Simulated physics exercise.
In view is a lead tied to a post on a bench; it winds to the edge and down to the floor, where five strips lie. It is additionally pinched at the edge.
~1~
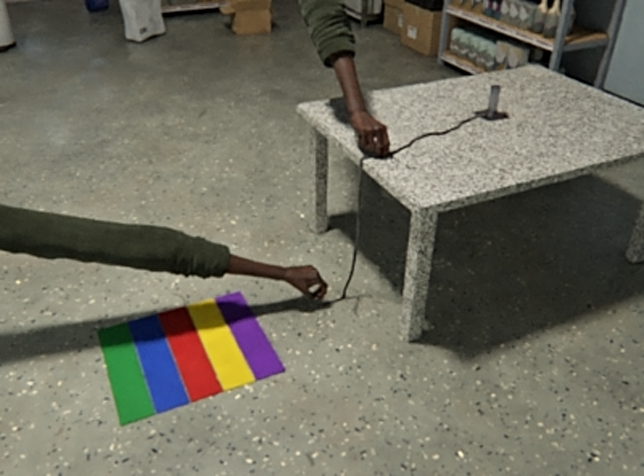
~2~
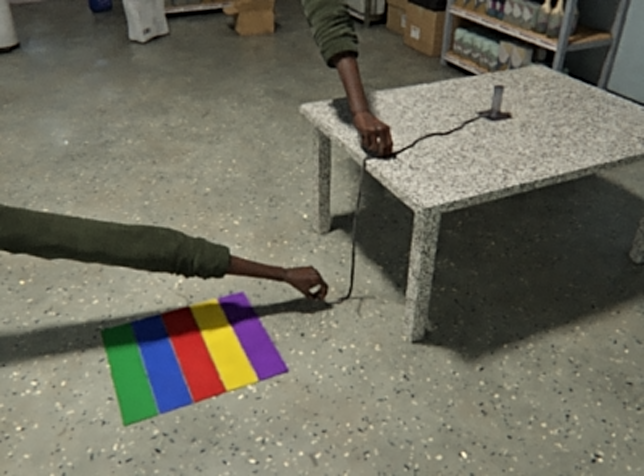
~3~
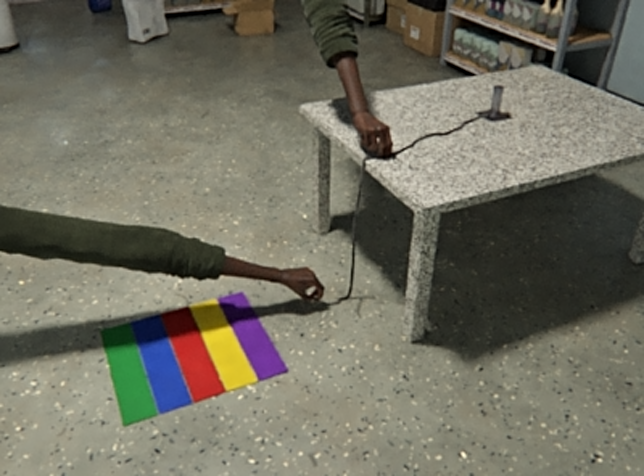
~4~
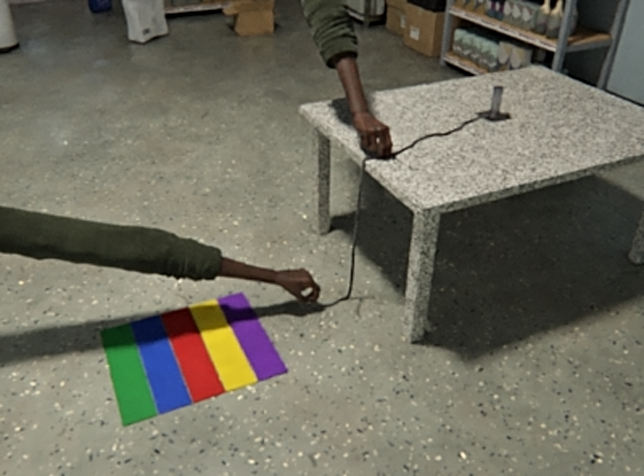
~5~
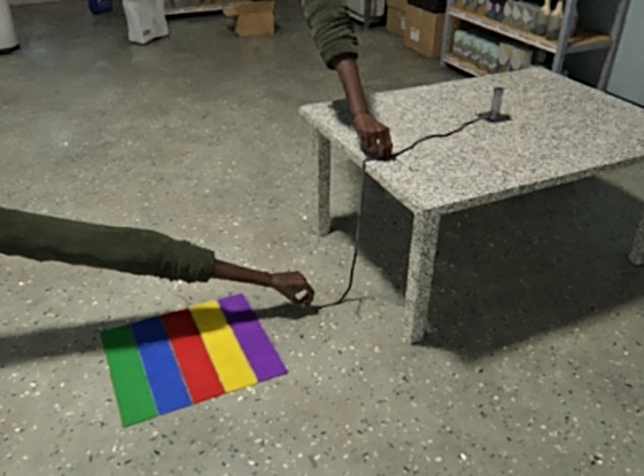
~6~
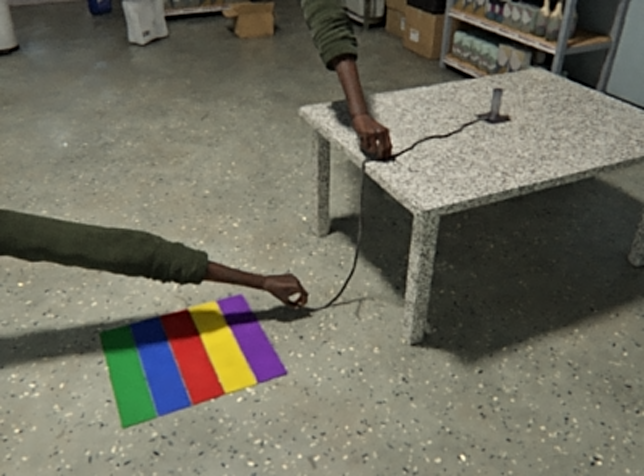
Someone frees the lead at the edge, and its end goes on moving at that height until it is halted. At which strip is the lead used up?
At the yellow one.
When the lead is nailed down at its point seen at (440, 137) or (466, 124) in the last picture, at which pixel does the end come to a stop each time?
Per try (px, approx.): (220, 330), (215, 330).
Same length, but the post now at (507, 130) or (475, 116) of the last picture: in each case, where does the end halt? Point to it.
First try (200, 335), second try (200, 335).
Soon after, end near (275, 313); short of the strips.
Then, end near (238, 324); over purple.
At full stretch, end near (216, 330); over yellow. It gets as far as the yellow strip.
